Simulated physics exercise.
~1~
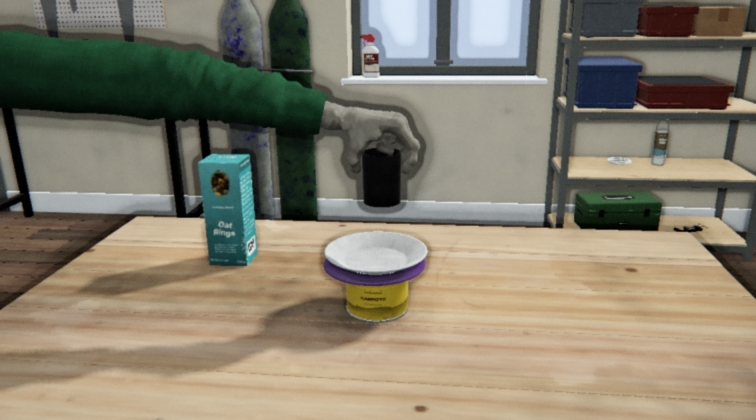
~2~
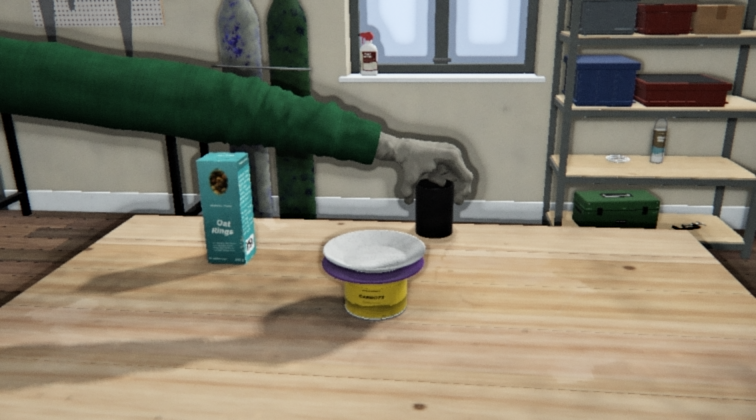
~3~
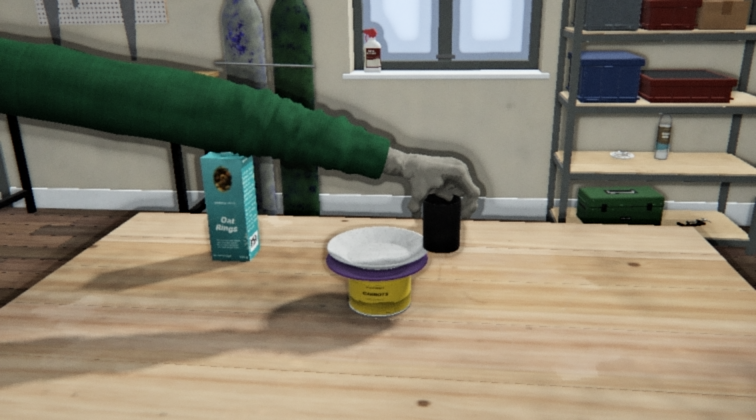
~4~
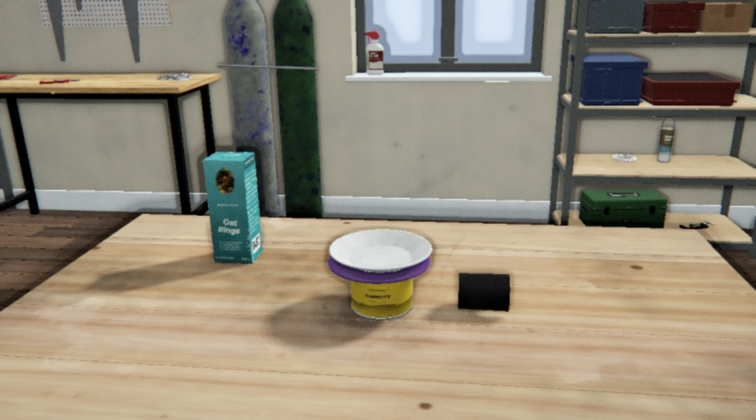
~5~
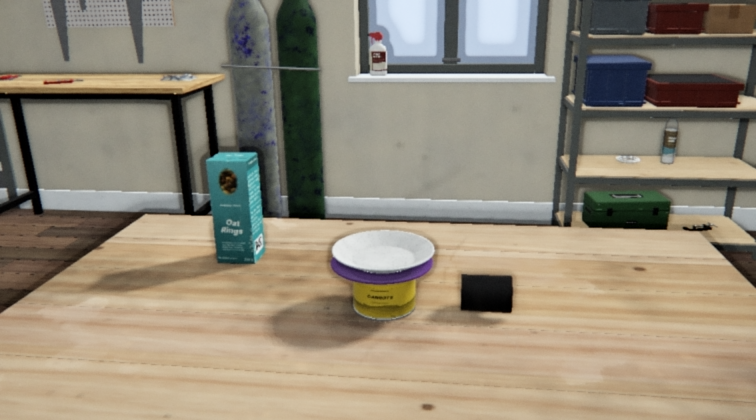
We see a green-sleeved arm carry a black cup rightward and down behind a white plate and purple plate stacked on a yellow tub, beside a turquoise carton. Once the hand is gone, the cup lies on its side on the table, while the stack and carton remain standing.
